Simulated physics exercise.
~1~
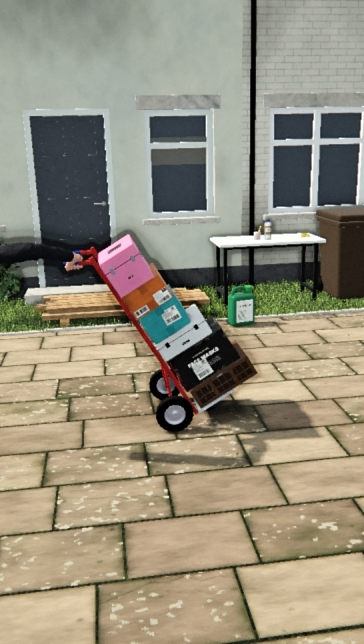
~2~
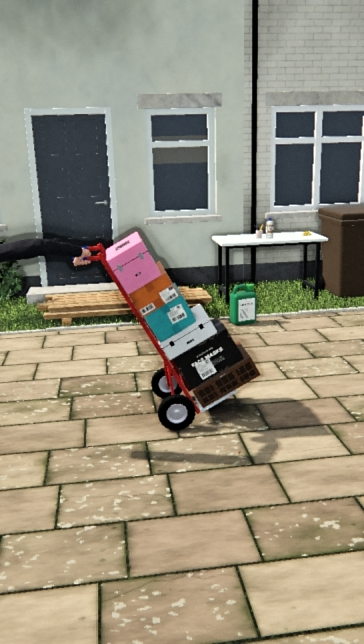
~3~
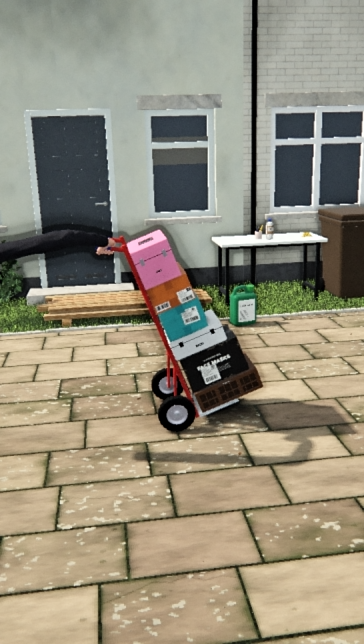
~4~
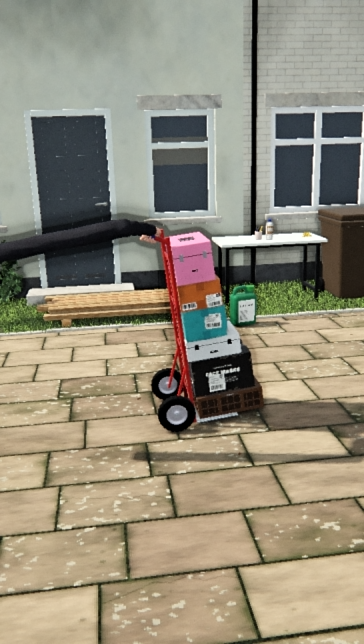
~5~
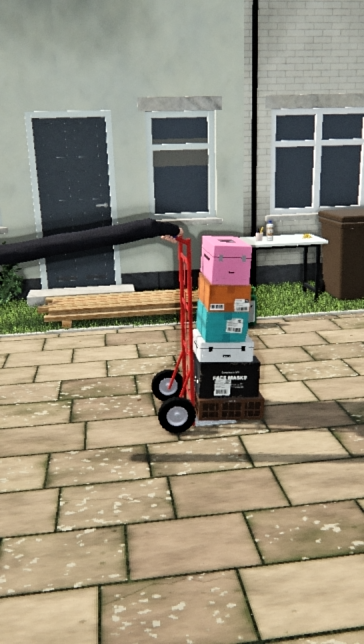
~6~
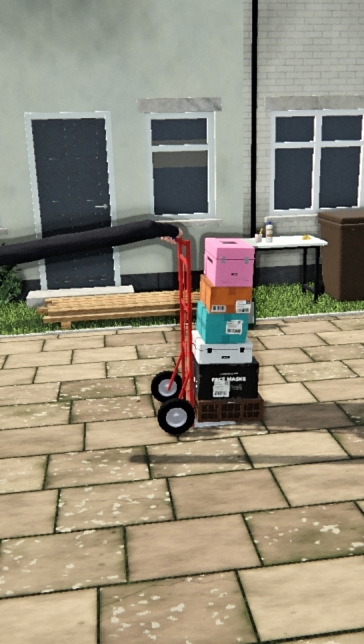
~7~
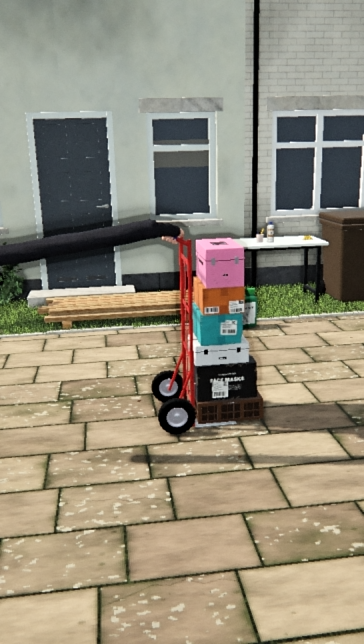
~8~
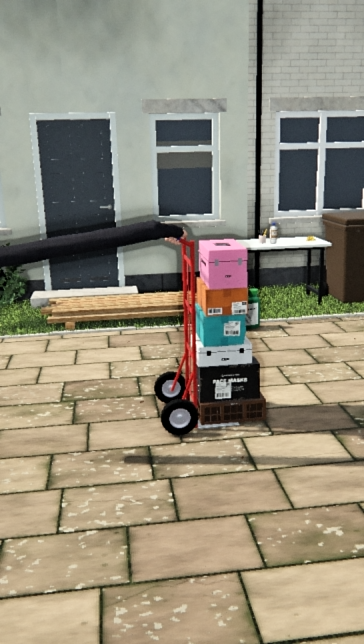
On a paved yard outside a house, a dark-sleeved arm tilts a tipped-back red hand truck stacked with boxes and a crate rightward until it stands upright; the upper boxes rock slightly, then settle, and the whole stack remains standing.
